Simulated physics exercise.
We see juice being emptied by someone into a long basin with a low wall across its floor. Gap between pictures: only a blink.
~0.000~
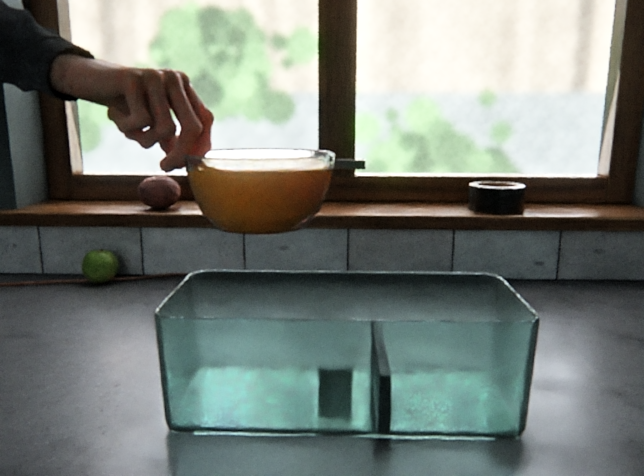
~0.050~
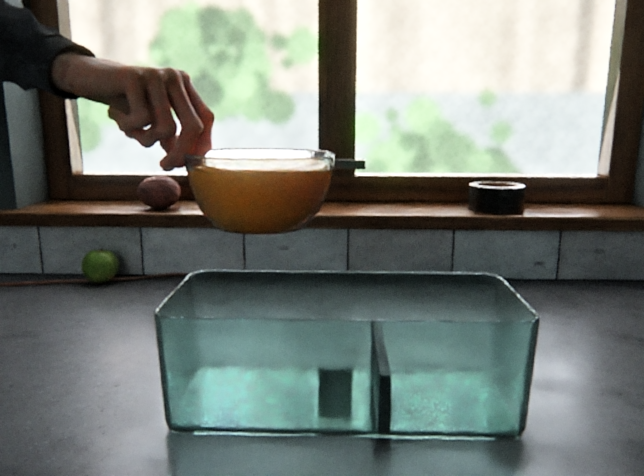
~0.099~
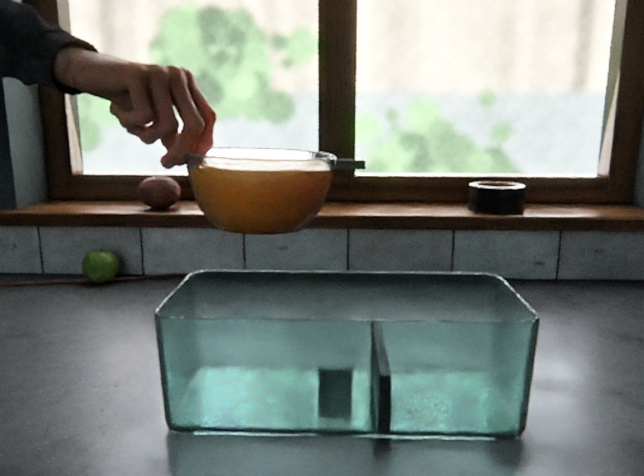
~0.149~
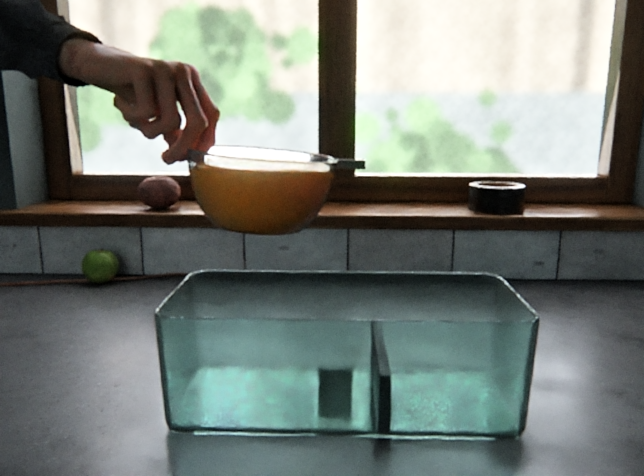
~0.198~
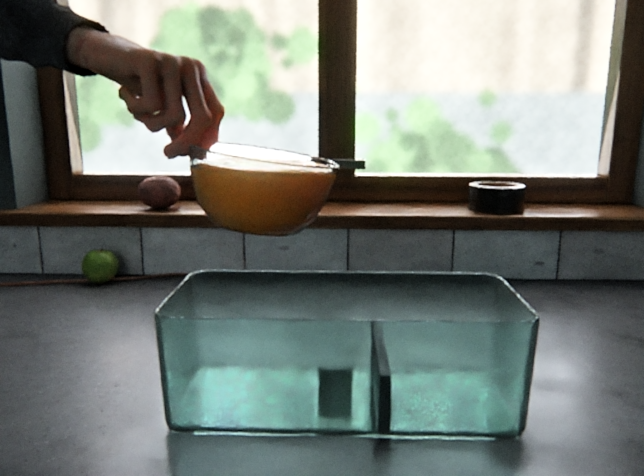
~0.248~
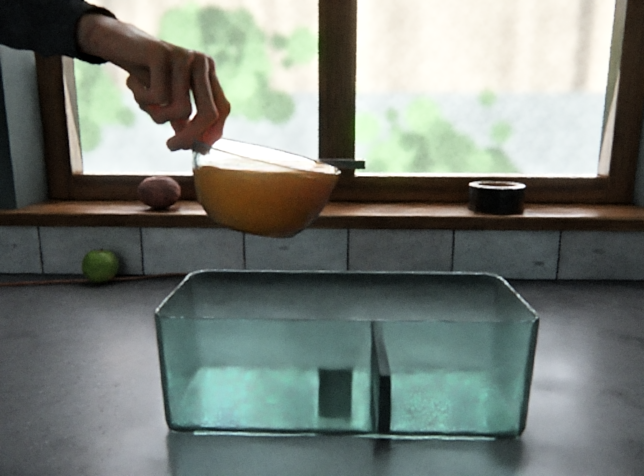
The footage shows a hand holding a glass bowl of orange juice above a long greenish basin with a low dividing wall, first keeping it nearly level, then raising its left side so the bowl tilts slightly to the right.
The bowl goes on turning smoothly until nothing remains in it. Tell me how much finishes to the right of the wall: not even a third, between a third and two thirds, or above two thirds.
At least a third, at most two thirds.
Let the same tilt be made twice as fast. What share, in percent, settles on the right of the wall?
I'd estimate about 30 percent ends up there.
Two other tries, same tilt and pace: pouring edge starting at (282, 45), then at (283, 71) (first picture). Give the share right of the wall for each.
It would come to near 25 per cent, and then near 20 per cent.
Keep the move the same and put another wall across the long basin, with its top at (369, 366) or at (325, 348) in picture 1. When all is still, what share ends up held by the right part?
About 70 % and 90 %.
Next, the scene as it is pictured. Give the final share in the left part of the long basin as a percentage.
About 45 per cent.
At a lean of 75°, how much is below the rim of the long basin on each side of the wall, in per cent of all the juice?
Left about 5, right about 30.
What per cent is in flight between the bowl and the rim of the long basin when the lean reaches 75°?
Estimate: 30 per cent, roughly.
A moment on, the bowl is tipped on its side and 35 per cent is still to pour, 4 is left of the wall and 29 right of it.
Next, the bowl is tipped right over and 0 per cent is still to pour, 43 is left of the wall and 55 right of it.
Then the bowl is tipped right over and 0 per cent is still to pour, 44 is left of the wall and 55 right of it.
Later the bowl is tipped right over and 0 per cent is still to pour, 44 is left of the wall and 55 right of it.
In the end 44 per cent lies left of the wall, 55 right of it and 1 outside.
